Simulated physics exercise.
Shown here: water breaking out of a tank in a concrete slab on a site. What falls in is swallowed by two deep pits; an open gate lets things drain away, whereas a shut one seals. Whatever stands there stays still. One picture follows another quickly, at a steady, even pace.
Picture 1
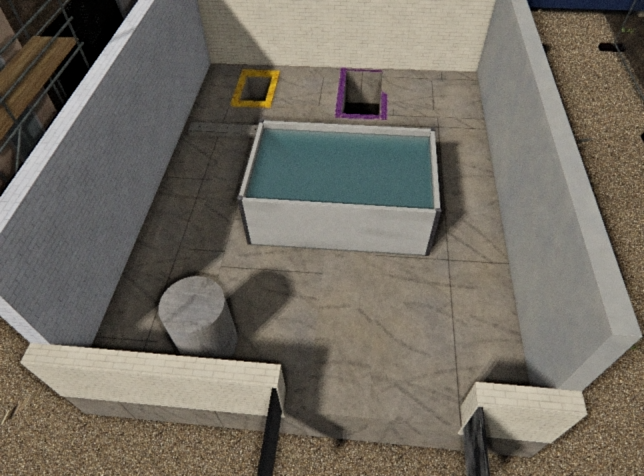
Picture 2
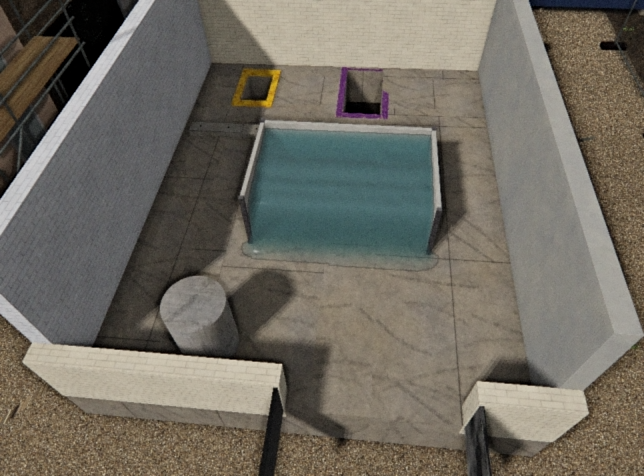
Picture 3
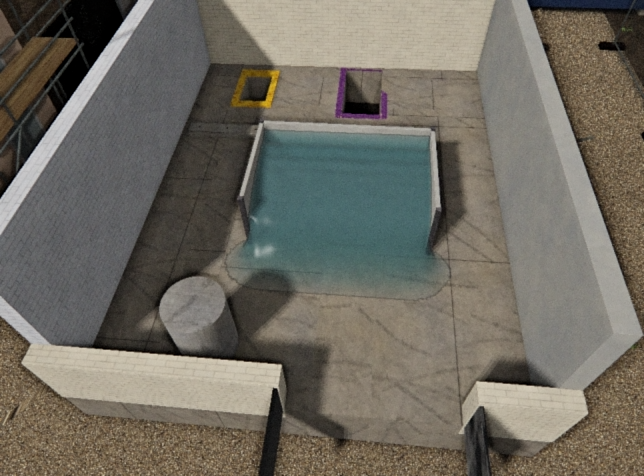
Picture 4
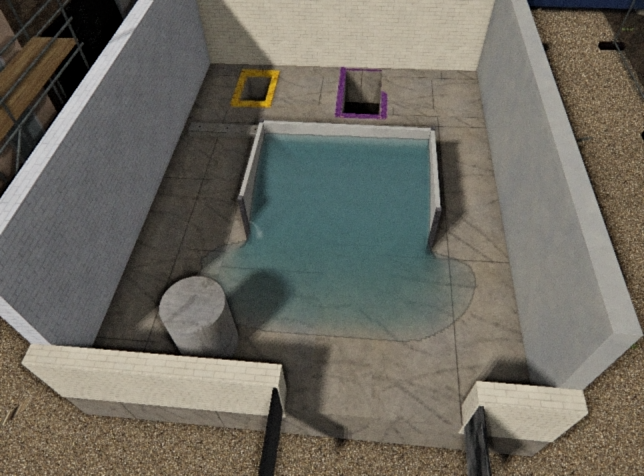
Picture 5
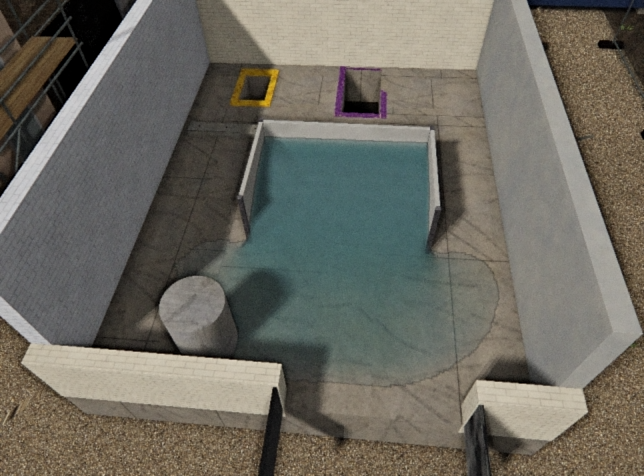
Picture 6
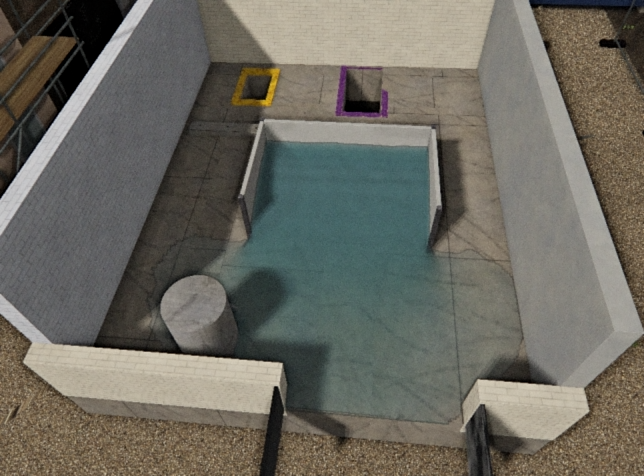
In a walled concrete yard, the front side of a tank opens and teal water spreads across the slab, reaching a round pillar.
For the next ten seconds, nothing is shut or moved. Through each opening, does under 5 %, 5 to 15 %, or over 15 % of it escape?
In order: The gate carries off plenty - exceeding fifteen per cent; the purple pit carries off next to nothing - beneath five per cent; the yellow pit carries off next to nothing - beneath five per cent.
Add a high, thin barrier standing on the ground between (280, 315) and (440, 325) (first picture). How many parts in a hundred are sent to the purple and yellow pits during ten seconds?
Estimated shares: Purple 10 percent, yellow 0 percent.
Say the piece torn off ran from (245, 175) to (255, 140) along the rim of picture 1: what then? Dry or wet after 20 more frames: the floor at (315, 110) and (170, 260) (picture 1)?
Submerged, submerged.
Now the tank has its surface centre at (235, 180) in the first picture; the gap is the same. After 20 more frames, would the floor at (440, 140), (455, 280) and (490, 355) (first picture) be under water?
In sequence: Unflooded, next inundated, then inundated.
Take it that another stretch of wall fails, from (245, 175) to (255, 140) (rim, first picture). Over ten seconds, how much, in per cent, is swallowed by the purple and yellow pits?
In percent: Purple 6, yellow 10.
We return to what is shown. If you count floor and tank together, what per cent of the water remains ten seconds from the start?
Roughly 38 out of every hundred parts.
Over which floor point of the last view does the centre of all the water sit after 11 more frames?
The balance point is around (309, 287).
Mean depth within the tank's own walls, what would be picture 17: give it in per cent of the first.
Estimate: Some 20 %.
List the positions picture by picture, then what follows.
In the first frame, still water in the tank at (342, 167).
In the second frame, the front is at (434, 256), out from the gap at (339, 234).
In the third frame, the front is at (443, 277), out from the gap at (338, 235).
In the fourth frame, water pours out at (338, 237) and has run to a hidden place.
In the fifth frame, the front is at a hidden place, out from the gap at (337, 237).
In the sixth frame, the front is at a hidden place, out from the gap at (339, 236).
A moment on, water covers 35 % of the floor; the gate 14 %, the purple pit 0 %, the yellow pit 0 %.
Next, water covers 35 % of the floor; the gate 30 %, the purple pit 0 %, the yellow pit 0 %.
Then, water covers 55 % of the floor; the gate 45 %, the purple pit 0 %, the yellow pit 0 %.
Later, water covers 75 % of the floor; the gate 55 %, the purple pit 0 %, the yellow pit 0 %.
In the end, water covers 85 % of the floor; the gate 61 %, the purple pit 1 %, the yellow pit 0 %.
